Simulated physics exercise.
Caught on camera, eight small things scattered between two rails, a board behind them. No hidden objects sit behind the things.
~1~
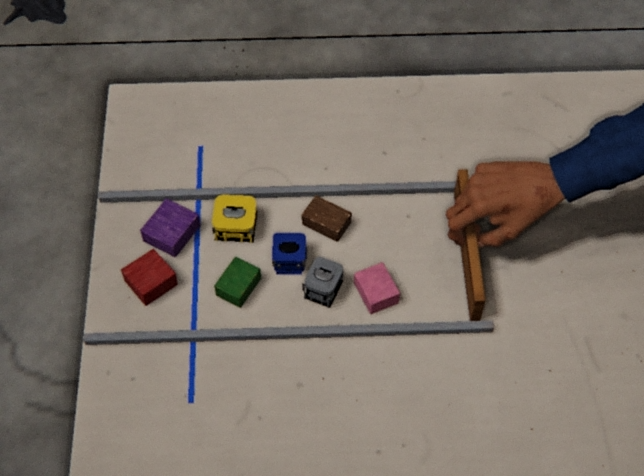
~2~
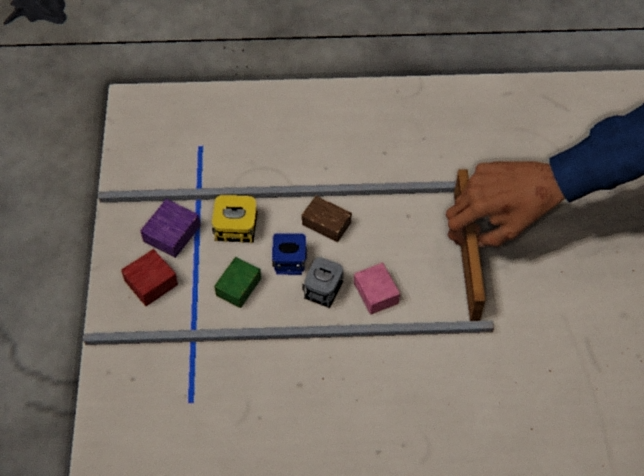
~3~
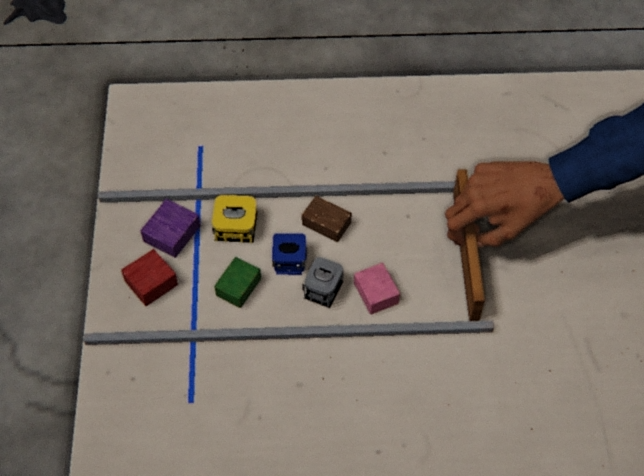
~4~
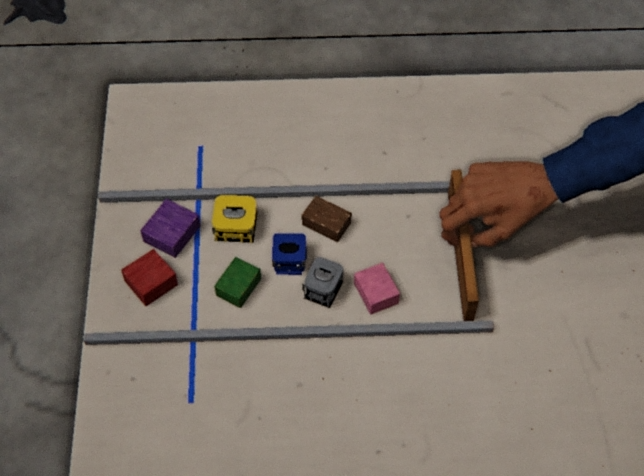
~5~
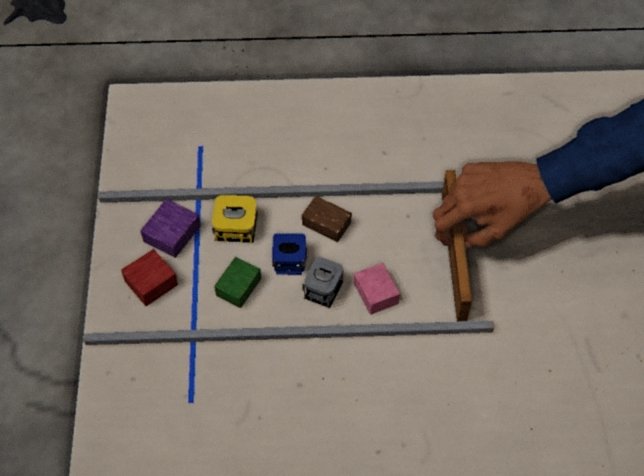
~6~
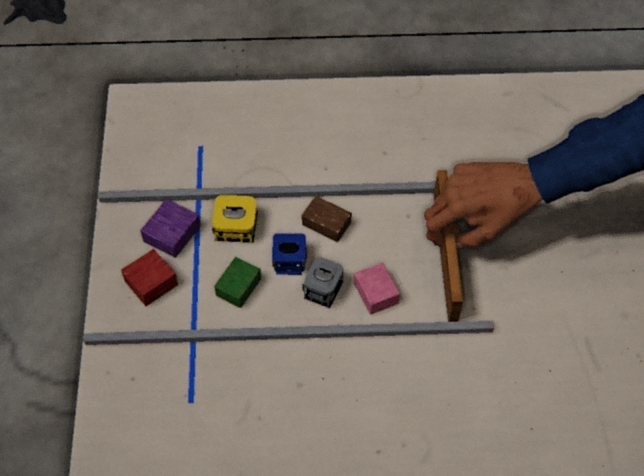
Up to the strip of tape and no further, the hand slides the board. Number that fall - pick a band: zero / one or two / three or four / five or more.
Band: One or two.
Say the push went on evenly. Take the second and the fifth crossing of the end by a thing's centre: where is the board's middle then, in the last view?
First: Around (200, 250). Next: Around (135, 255).
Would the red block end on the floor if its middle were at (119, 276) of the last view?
In that case it is gone.
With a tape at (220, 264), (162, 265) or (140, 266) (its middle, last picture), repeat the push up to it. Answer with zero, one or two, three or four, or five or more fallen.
In turn: None, three to four, three or four.
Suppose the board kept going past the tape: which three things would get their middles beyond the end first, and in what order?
The order goes the red block, the purple block, and then the green block.
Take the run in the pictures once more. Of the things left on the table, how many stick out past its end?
The count is 1.
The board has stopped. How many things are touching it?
It is in contact with 3.
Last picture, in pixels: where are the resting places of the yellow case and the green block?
They finish at roughly (134, 225) and (118, 284) respectively.
Soon after, none off yet; red block at rest near (150, 277); purple block at rest near (171, 228); yellow case at rest near (235, 219).
In the end, the number that fall off is one or two; gone, red block.
